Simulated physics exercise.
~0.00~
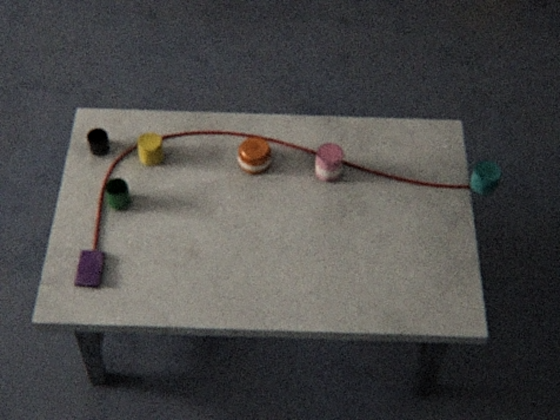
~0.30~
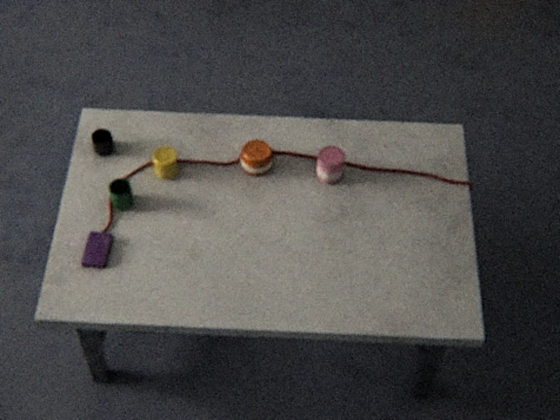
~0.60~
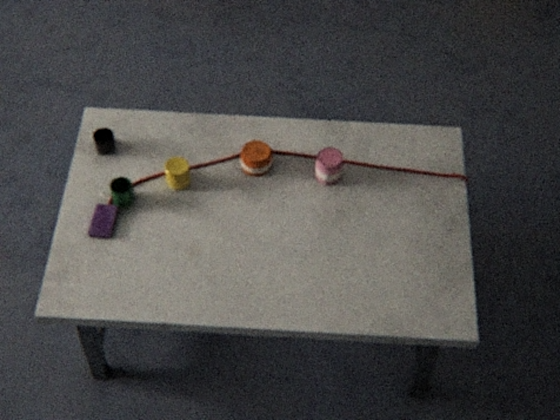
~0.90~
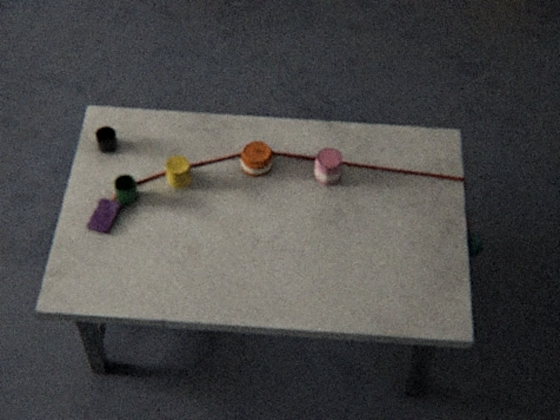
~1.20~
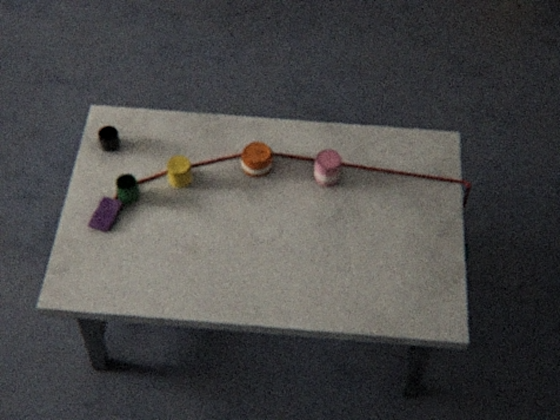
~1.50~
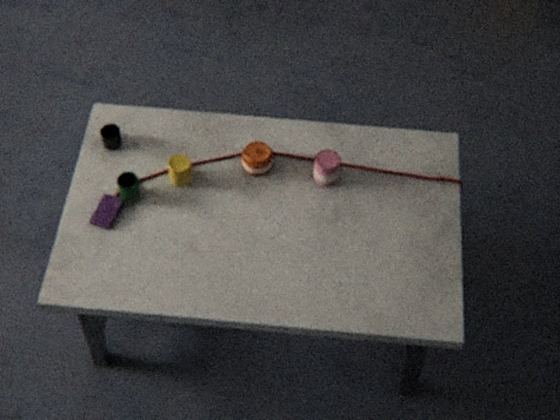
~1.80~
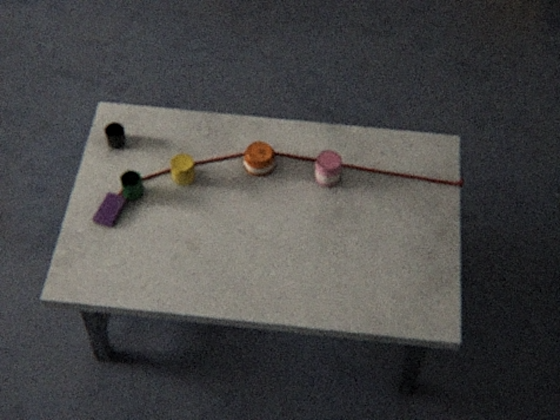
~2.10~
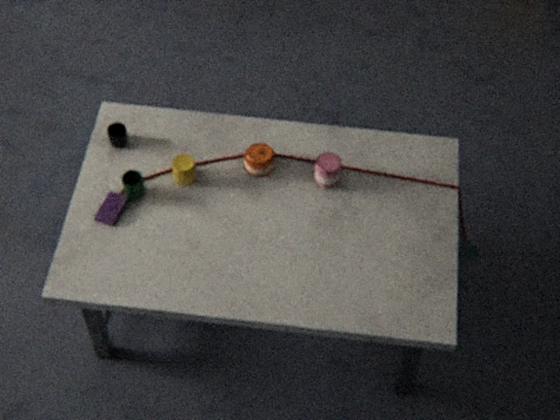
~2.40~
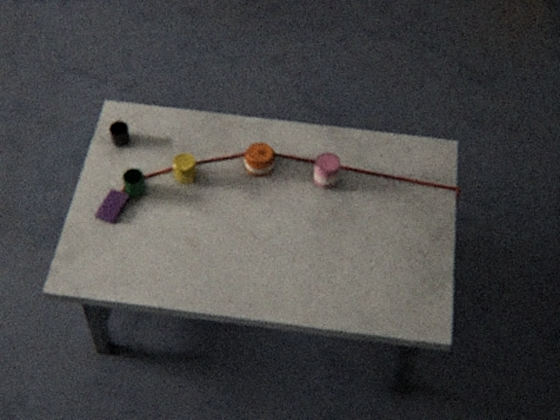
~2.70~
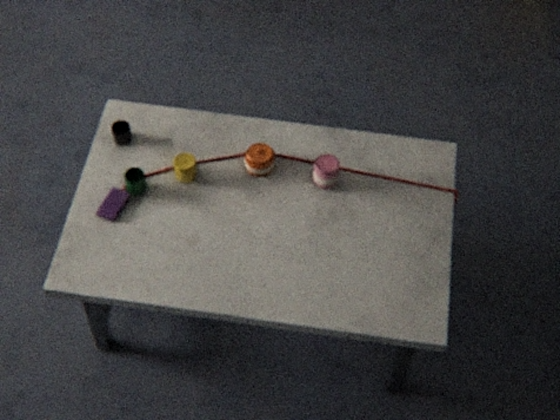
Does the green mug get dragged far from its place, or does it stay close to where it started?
The green mug stays close to where it started, even as the cable tightens and the purple phone is pulled up beside it.
